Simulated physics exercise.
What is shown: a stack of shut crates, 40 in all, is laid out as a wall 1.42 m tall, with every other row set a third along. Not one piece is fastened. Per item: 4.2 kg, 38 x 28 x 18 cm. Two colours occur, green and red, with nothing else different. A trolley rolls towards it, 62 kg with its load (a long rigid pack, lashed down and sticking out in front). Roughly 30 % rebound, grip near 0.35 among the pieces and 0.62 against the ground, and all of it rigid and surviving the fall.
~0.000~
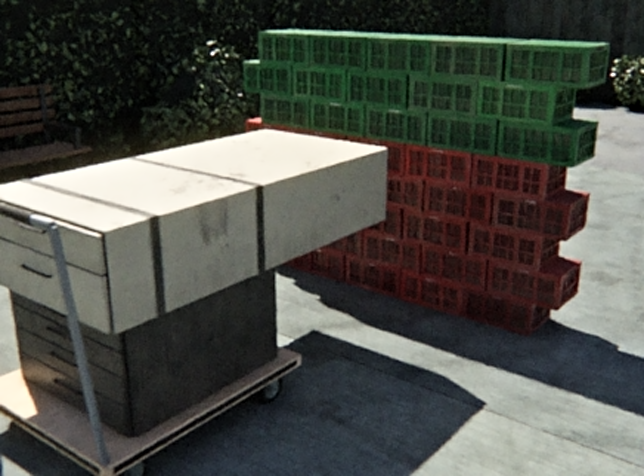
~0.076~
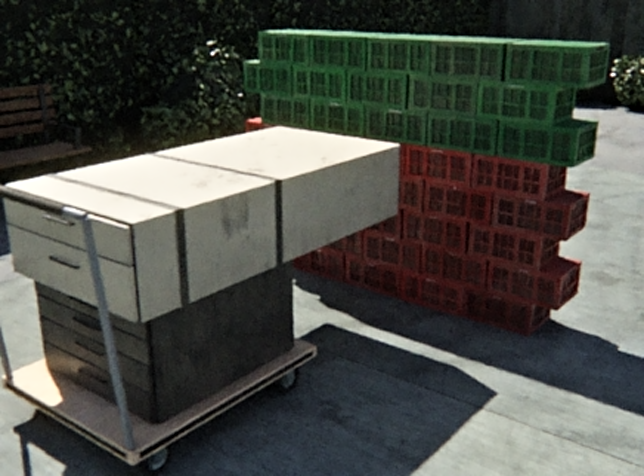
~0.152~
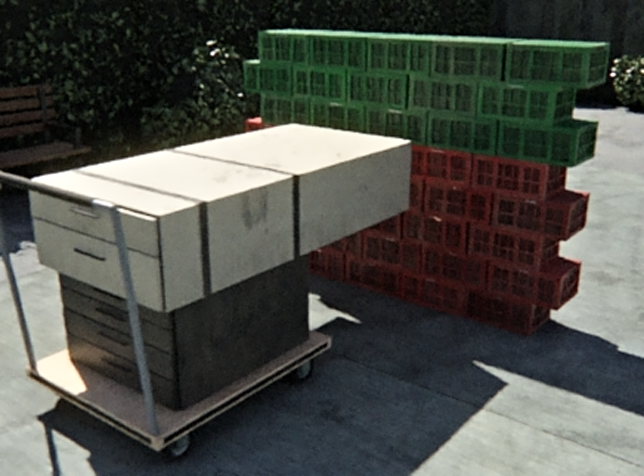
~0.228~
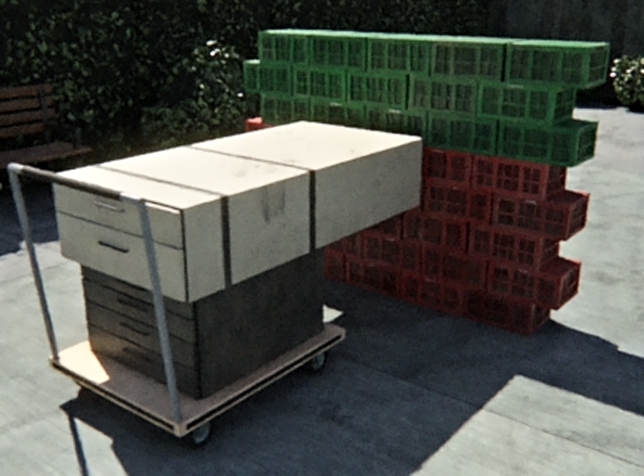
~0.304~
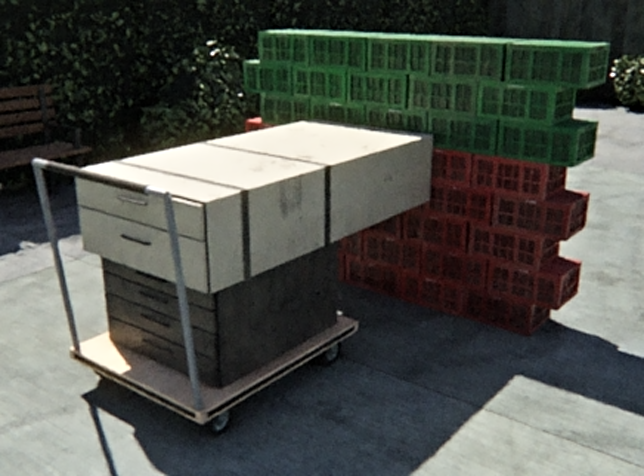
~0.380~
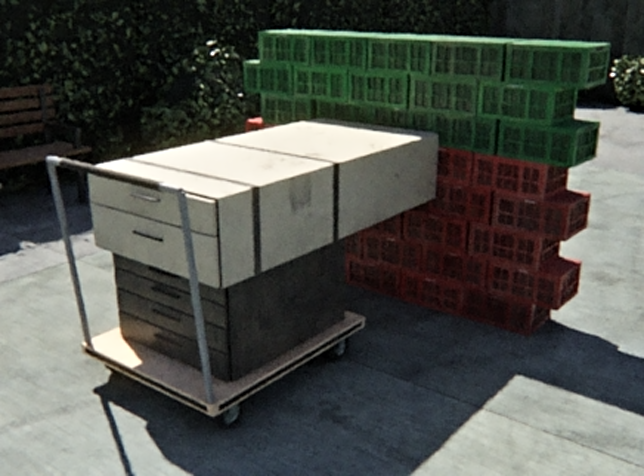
Trolley carrying strapped pale drawer units atop dark ones rolling rightward up to a wall of green and red crates, nudging it slightly.
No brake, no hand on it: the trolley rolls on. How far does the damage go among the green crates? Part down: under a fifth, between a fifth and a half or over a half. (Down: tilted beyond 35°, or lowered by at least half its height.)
Looks like a share below a fifth of them will go down.
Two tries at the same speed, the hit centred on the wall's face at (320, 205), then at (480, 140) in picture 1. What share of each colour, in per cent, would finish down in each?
For red it's 0 then 20 per cent, for green 0 then 70 per cent.
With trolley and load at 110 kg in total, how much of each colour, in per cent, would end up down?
The split would be red 80, then green 100 per cent.
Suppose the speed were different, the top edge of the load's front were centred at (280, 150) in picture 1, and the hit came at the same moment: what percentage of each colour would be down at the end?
You'd end up with red at 40 per cent down and green at 70 per cent.
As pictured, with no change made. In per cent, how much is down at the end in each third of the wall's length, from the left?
In per cent: Left 0, middle 0, right 0.
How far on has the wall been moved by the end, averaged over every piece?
About 5 cm.
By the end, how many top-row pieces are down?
0 in that row.
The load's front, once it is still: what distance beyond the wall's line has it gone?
Some 10 cm beyond.
After 0.48 s, load 9 cm past the wall's line, still rolling; none of the 15 green crates down (0 of 40 in all colours); top green crate shifted 37 mm; top red crate shifted 10 cm.
After 0.88 s, load 12 cm past the wall's line, still rolling; none of the 15 green crates down (0 of 40 in all colours); top green crate shifted 8 cm; top red crate shifted 12 cm.
At rest (1.5 s), load 8 cm past the wall's line, stopped; none of the 15 green crates down (0 of 40 in all colours); top green crate shifted 48 mm; top red crate shifted 11 cm. That is 0 per cent. As the last picture would show them, middles, top green crate near (356, 50), top red crate near (342, 139).
